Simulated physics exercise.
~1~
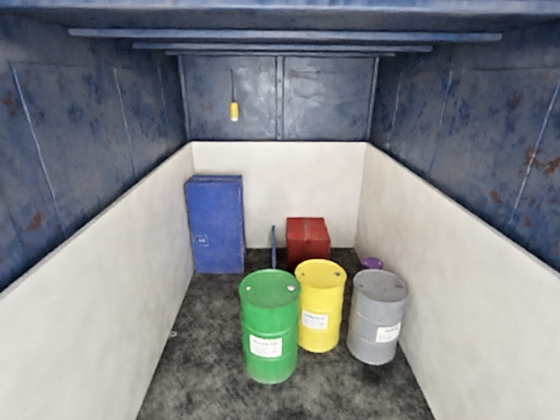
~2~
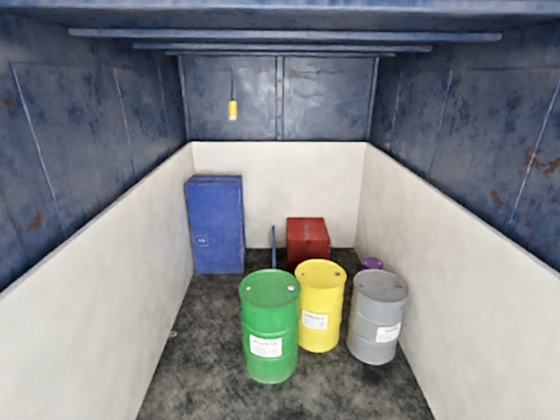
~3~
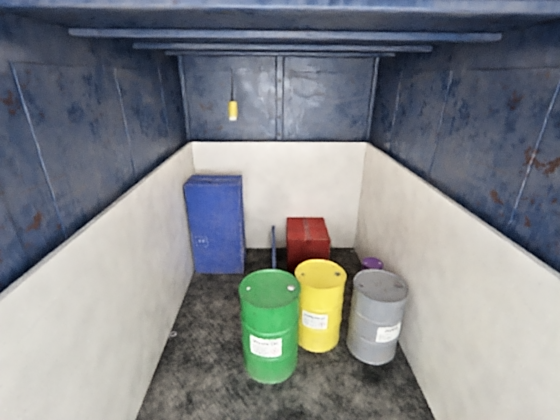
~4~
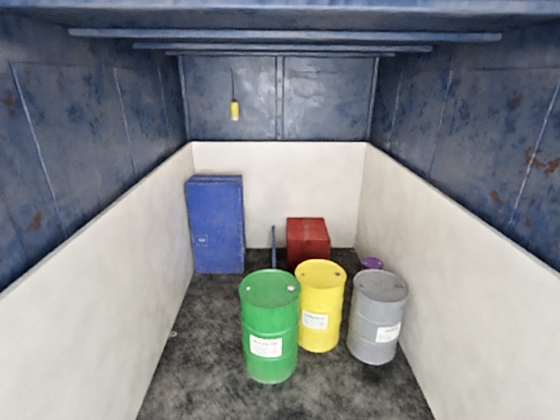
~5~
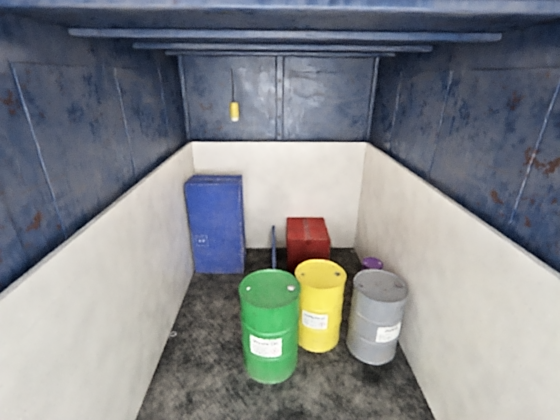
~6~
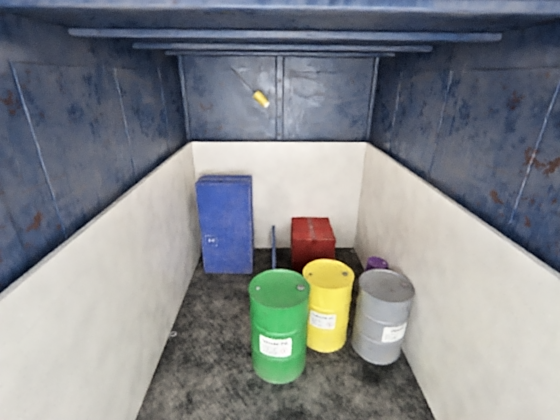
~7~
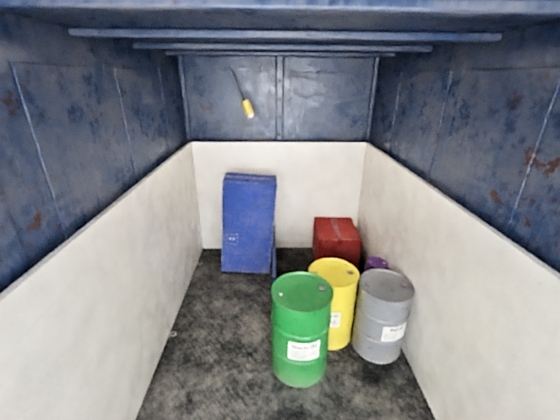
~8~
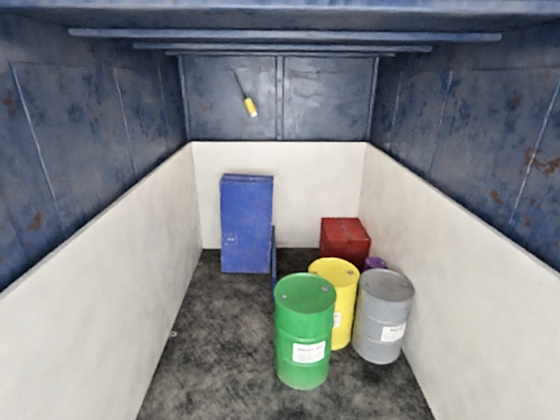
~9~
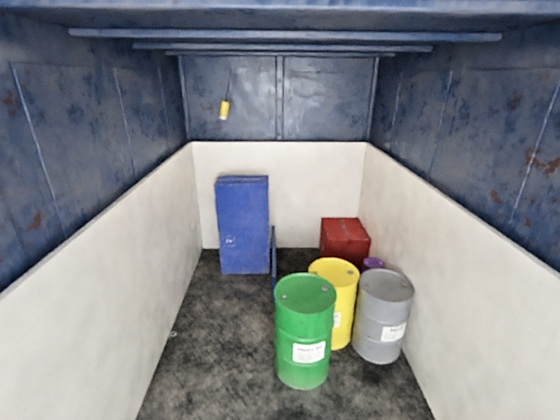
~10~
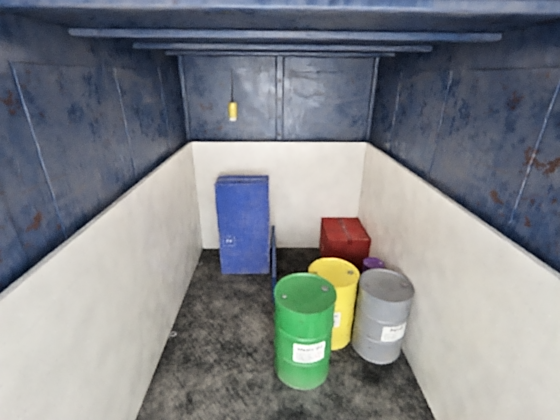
At first, nothing shifts in the blue-walled load bay, where green, yellow and grey drums stand in front of a tall blue box, a red box and a small purple canister. Then the yellow object hanging at the back swings to the right, and the load begins sliding the same way. The green drum and the blue box move clearly right, the yellow drum shifts a little, and the red box slides toward the right wall, near the purple canister. The hanging object swings back and settles. Everything ends still and upright, with the drums bunched toward the right.
